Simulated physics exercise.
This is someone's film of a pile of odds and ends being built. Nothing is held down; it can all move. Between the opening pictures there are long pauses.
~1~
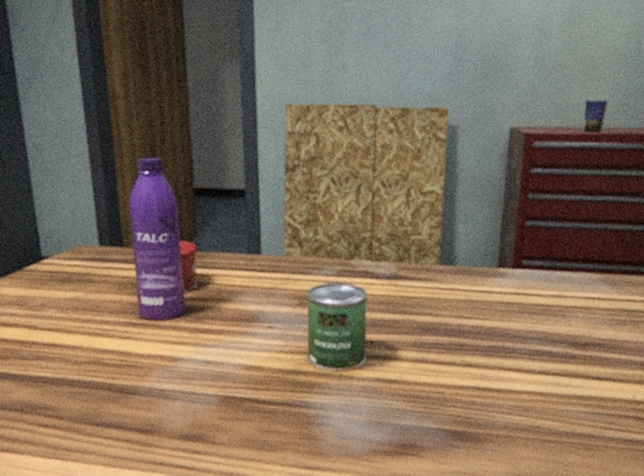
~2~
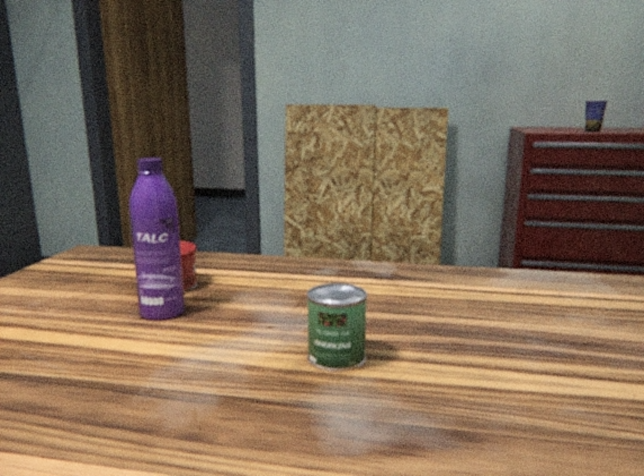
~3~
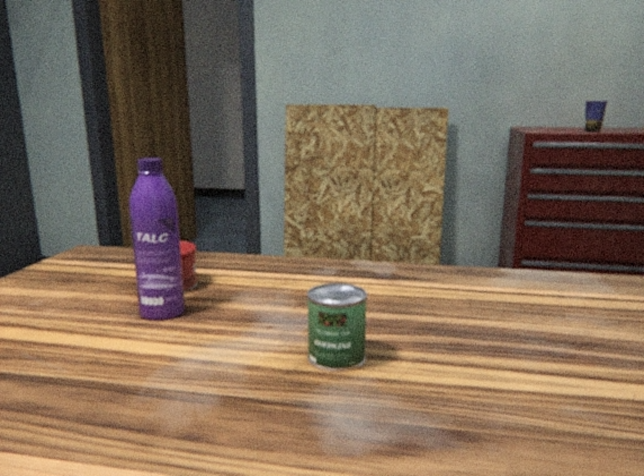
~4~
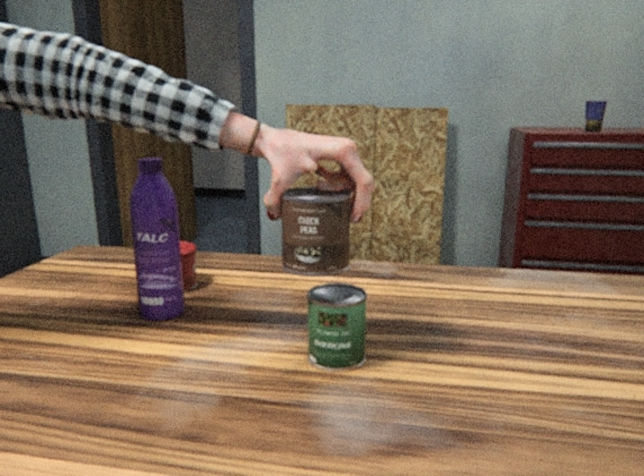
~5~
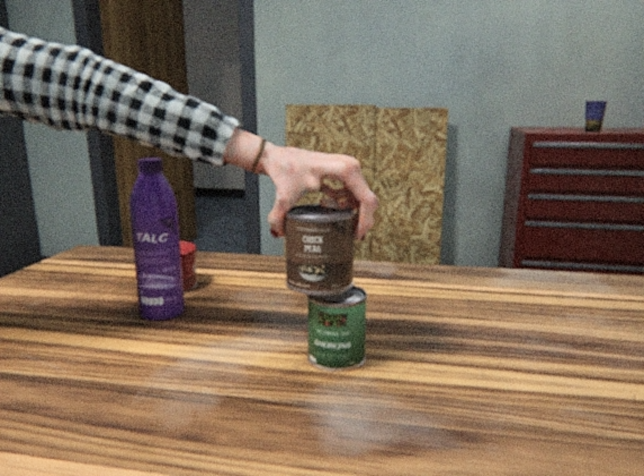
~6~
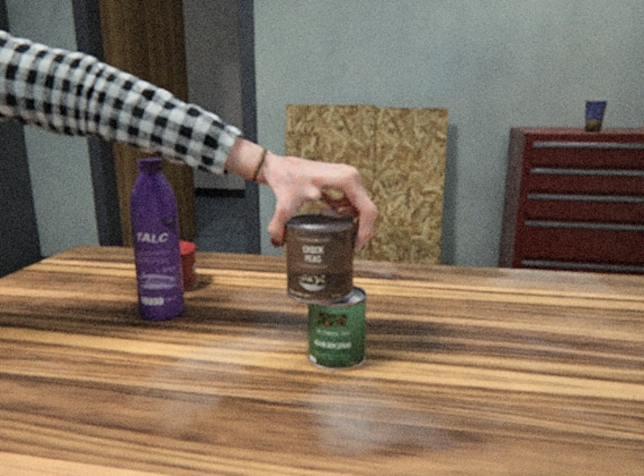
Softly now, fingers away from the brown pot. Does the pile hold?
I expect the pile to stay intact.
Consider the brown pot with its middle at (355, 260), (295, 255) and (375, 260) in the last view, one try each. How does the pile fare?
Stays standing; collapses; collapses.
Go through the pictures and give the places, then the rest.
In the first frame, the last thing is not in view yet; green tin (337, 326).
In the second frame, the last thing is not in view yet.
In the third frame, the last thing is not in view yet; purple bottle (156, 239).
In the fourth frame, coming down; brown pot (316, 230); green tin (337, 326).
In the fifth frame, coming down; brown pot (320, 247).
In the sixth frame, in place under the hand; brown pot (320, 257); purple bottle (156, 239).
Then, 1.00 s after the last picture, nothing has stirred.
Then, 2.10 s after the last picture, brown pot resting near (319, 258).
At rest, all 4 in place. Seen from the same camera at the end, brown pot near (319, 258). The pile stays up.
